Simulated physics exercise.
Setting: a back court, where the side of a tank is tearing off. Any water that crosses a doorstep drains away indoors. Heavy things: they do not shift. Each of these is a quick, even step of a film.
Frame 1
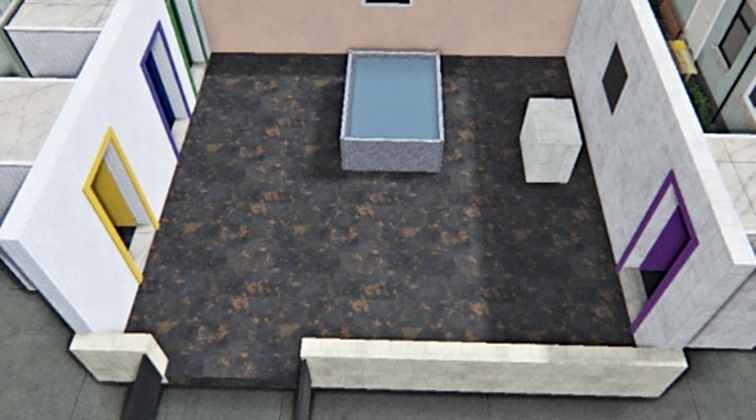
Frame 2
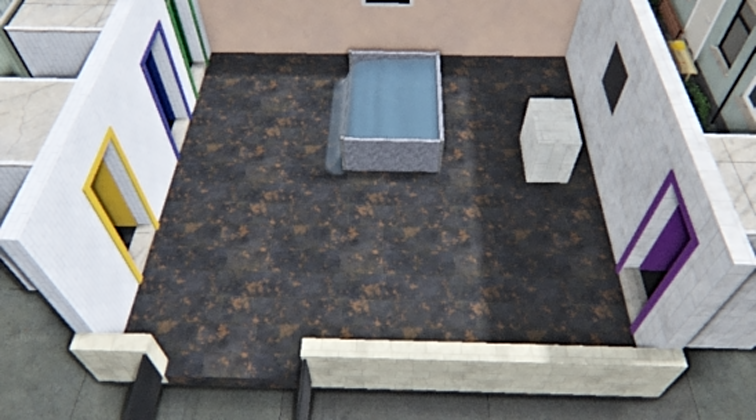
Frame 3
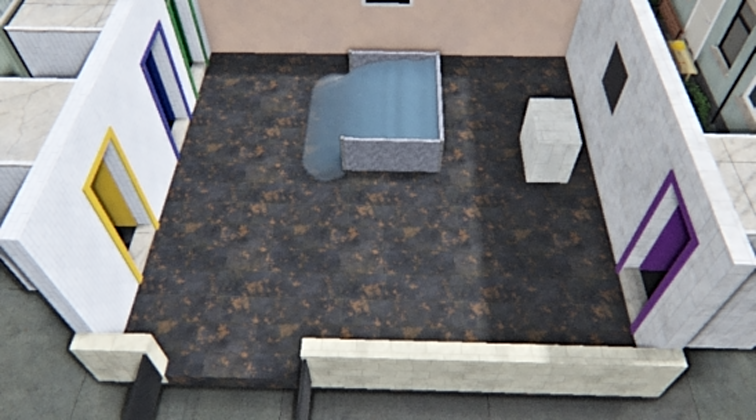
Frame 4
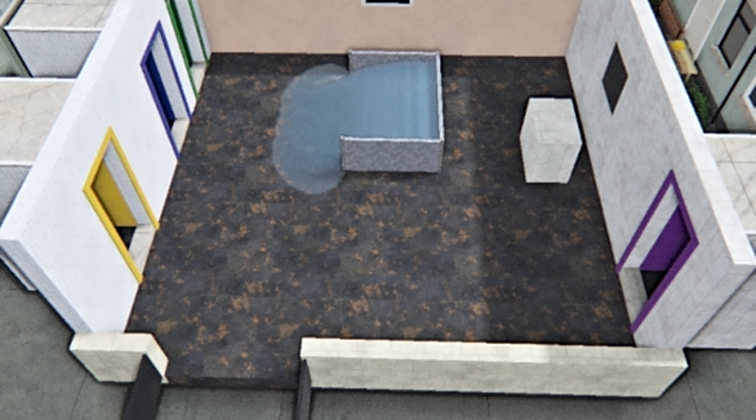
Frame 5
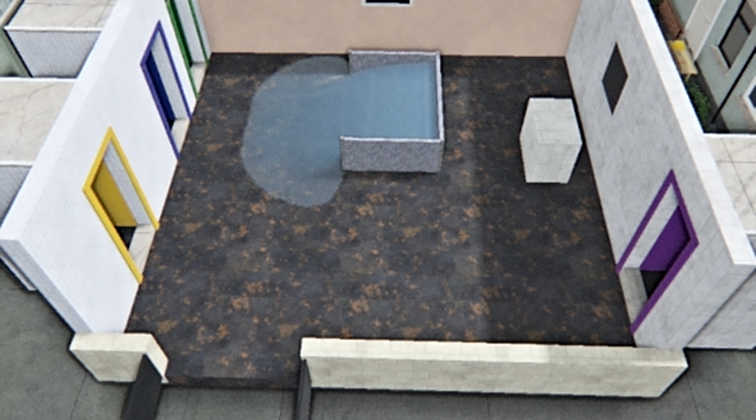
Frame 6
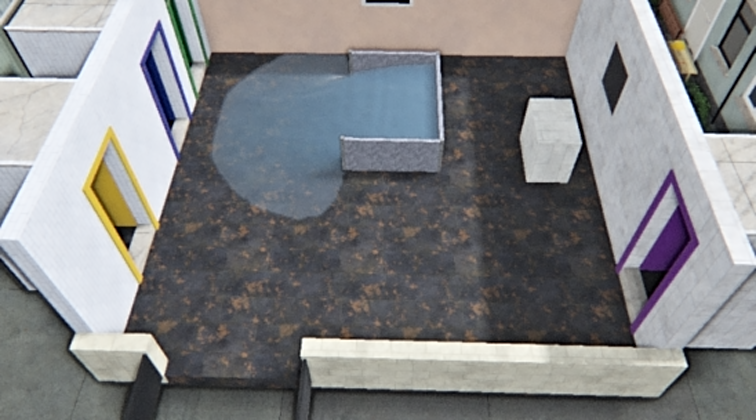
To begin with, still water fills a rectangular stone tank in a dark-floored back court with yellow, blue, green and purple doorways. The tank's left side gives way and water pours out onto the floor. The rounded sheet spreads steadily leftward and toward the viewer, thinning as it widens, while the pale block at right stays put.
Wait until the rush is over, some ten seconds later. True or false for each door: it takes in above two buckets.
The blue door, true; the yellow door, false; the green door, true; the purple door, false.
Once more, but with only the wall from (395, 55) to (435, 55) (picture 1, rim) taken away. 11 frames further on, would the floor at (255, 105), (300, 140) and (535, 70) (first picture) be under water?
One after the other: Under water, no water, covered.
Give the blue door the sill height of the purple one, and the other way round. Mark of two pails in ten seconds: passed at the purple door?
Reading for the purple door: It admits less.
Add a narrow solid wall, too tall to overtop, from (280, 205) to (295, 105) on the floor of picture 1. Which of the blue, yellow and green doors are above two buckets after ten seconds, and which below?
Blue door lets less in; yellow door is under; green door goes over.
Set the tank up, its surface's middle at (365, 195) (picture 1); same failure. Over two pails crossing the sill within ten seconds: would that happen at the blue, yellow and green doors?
Blue: Crosses the threshold; yellow: Crosses the threshold; green: Falls short.
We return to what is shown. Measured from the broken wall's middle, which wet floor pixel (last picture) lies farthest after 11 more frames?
My guess would be about (124, 334).
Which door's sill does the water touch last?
My answer: The purple-painted one.
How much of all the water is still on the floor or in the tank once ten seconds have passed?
About 54 per cent.
A moment on, water covers 30 % of the floor; the blue door over two buckets in, the yellow door not reached, the green door under two buckets in, the purple door not reached.
Next, water covers 30 % of the floor; the blue door far over two buckets in, the yellow door wet at the sill, nothing in, the green door over two buckets in, the purple door not reached.
Then, water covers 35 % of the floor; the blue door far over two buckets in, the yellow door wet at the sill, nothing in, the green door far over two buckets in, the purple door not reached.
Later, water covers 50 % of the floor; the blue door far over two buckets in, the yellow door wet at the sill, nothing in, the green door far over two buckets in, the purple door not reached.
In the end, water covers 70 % of the floor; the blue door far over two buckets in, the yellow door wet at the sill, nothing in, the green door far over two buckets in, the purple door wet at the sill, nothing in.
